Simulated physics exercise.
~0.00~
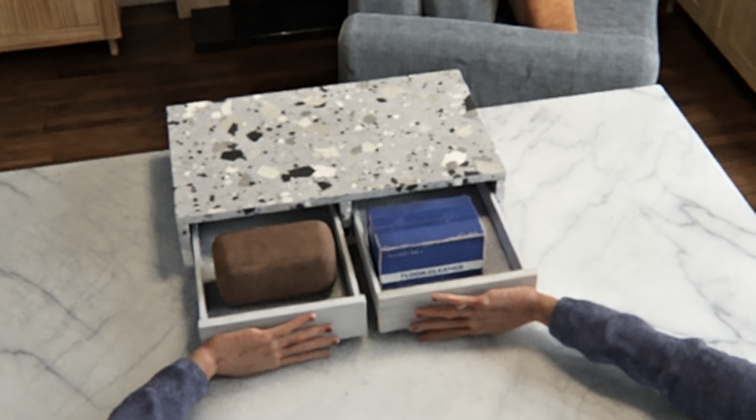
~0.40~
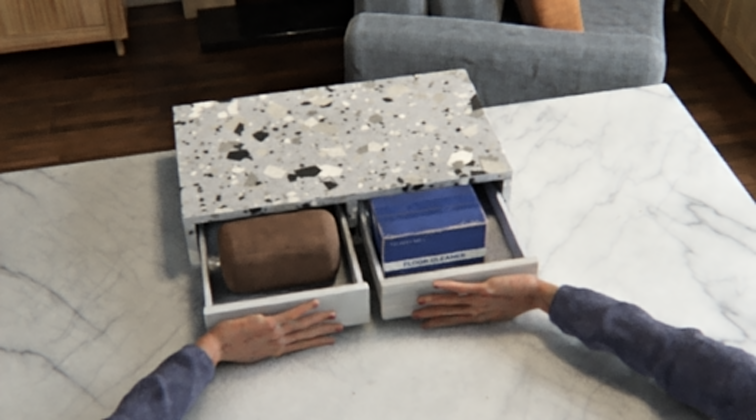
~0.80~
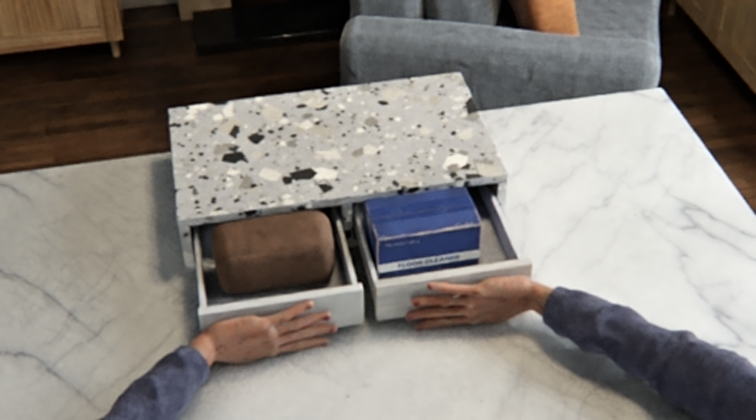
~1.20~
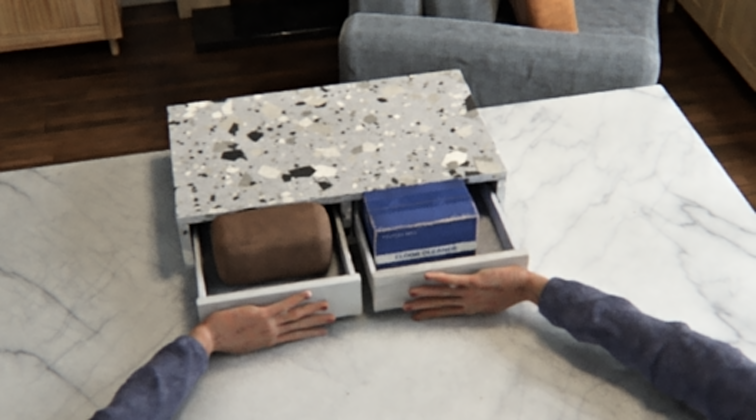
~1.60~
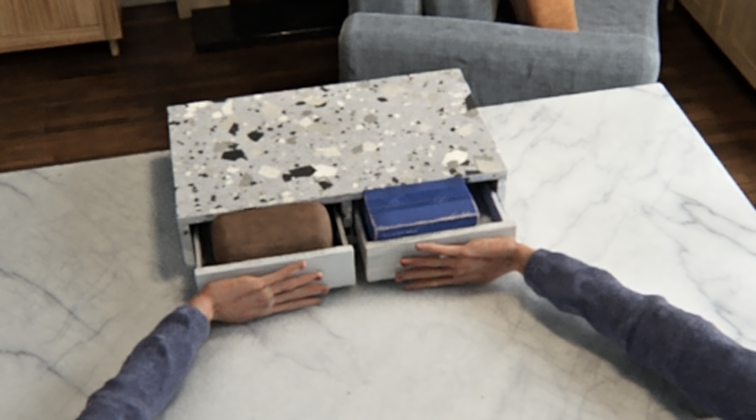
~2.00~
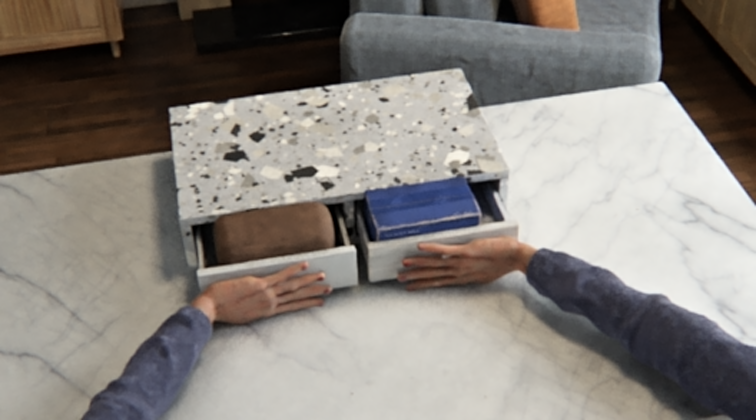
In the video, two hands gently push the open side-by-side drawers of a speckled chest on a marble table, one holding a brown loaf-shaped object, the other a blue box. Both drawers slide partway in, then stop and remain ajar, hands still against them.
